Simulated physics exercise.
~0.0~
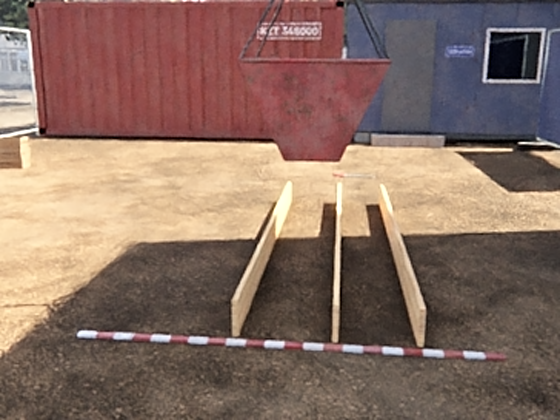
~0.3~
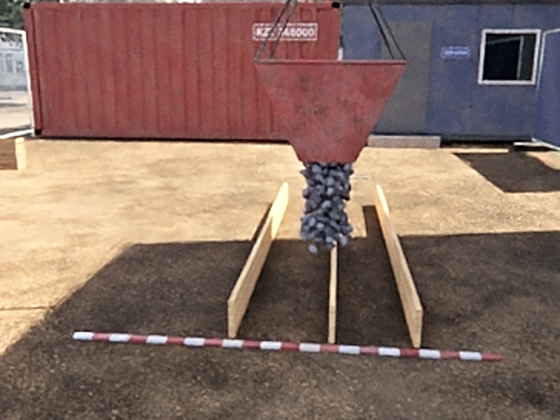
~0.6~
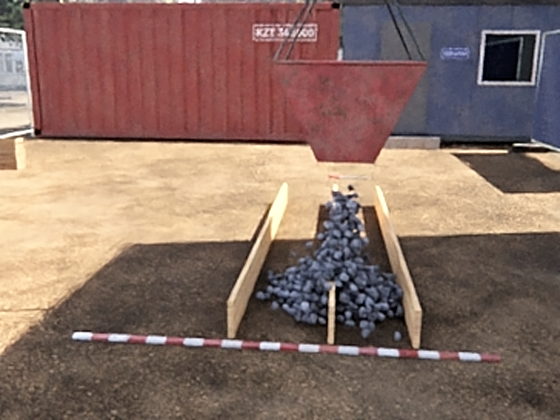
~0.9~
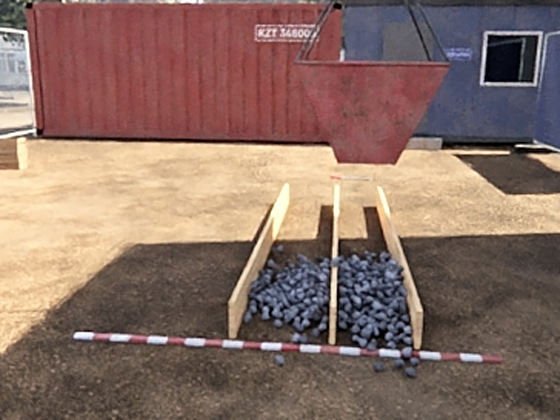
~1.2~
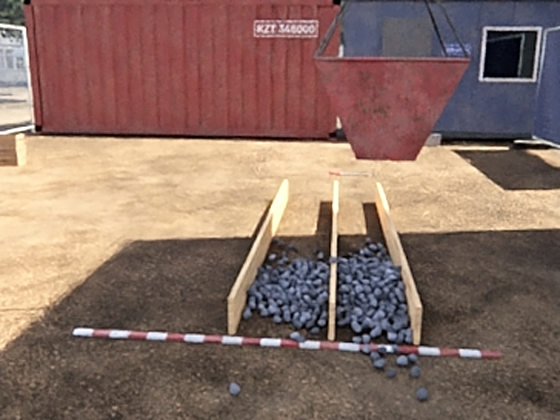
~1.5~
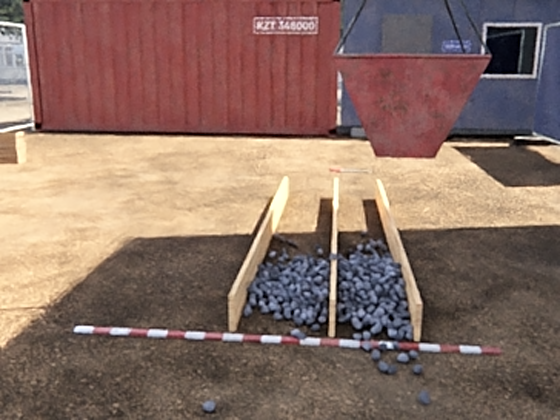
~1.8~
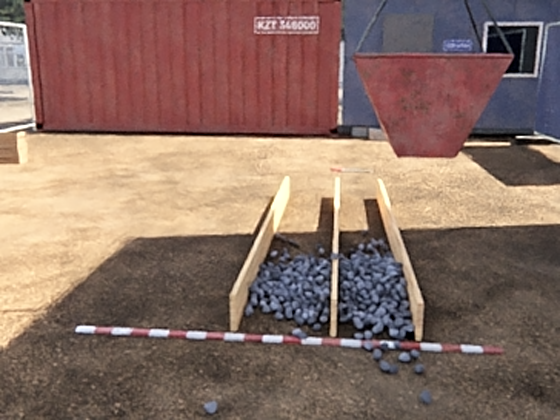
A large red shipping container stands at the back of a sunlit dirt yard beside a blue cabin, seen from slightly above by a gently swaying camera. In front, a red skip hangs over three upright wooden boards that form two bays, with a red and white striped staff lying across the near ends. The skip drifts right and drops a column of grey stones onto the middle board. They heap up, then slump forward and spread into both bays, while the empty skip keeps moving right. A few stones roll past the staff, and the rest settle with more in the right bay.
